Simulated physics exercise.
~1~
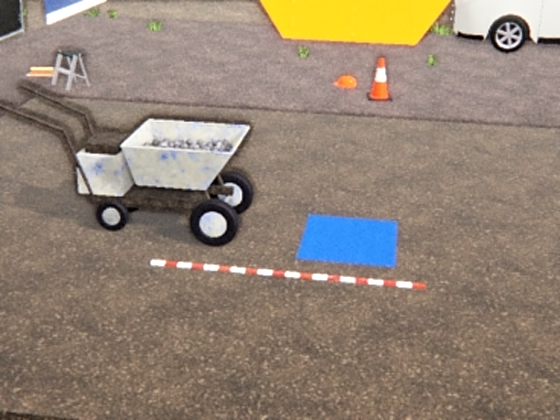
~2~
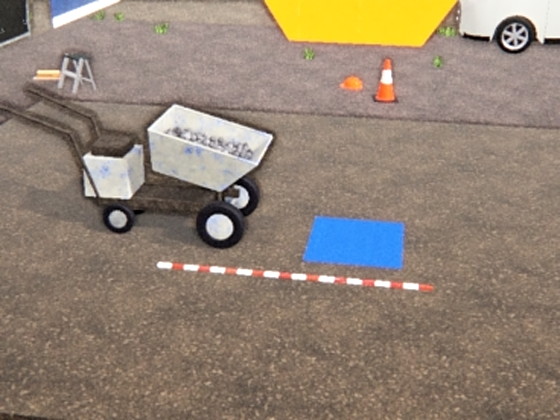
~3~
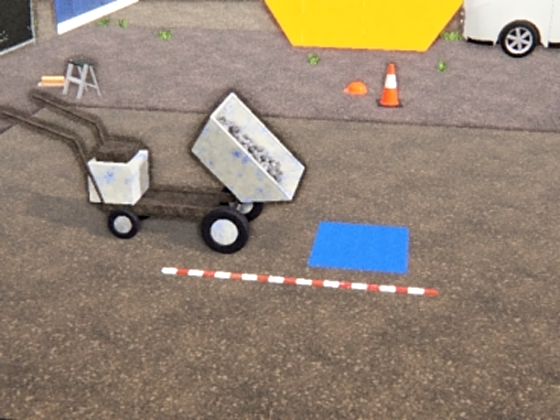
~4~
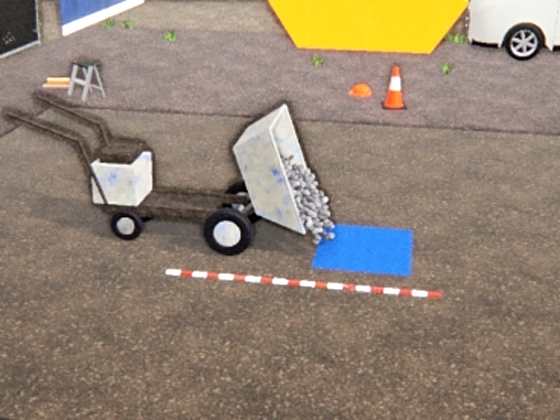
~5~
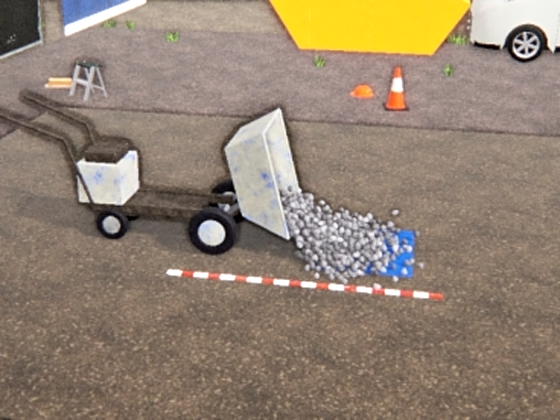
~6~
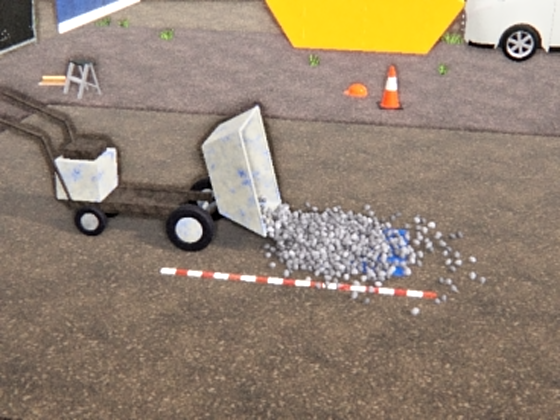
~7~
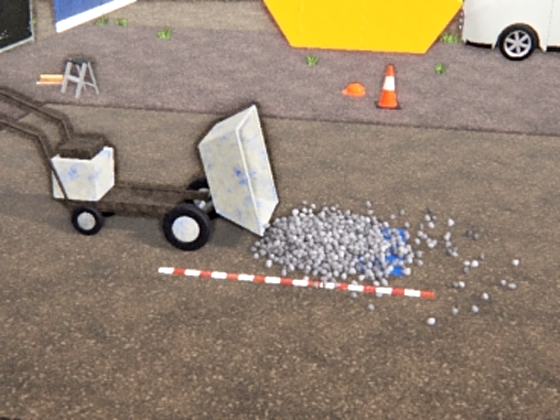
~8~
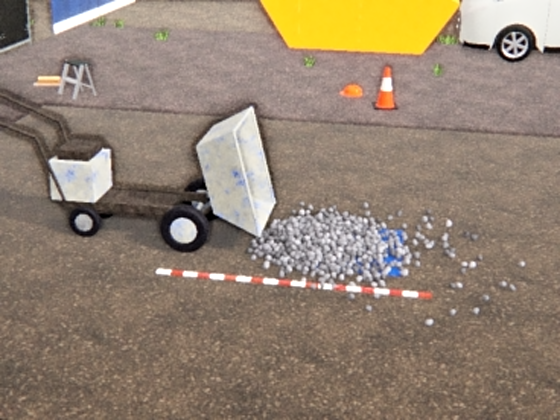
Small dumper tipping its tray and rolling back left, spilling grey stones across a blue sheet and the ground around it.
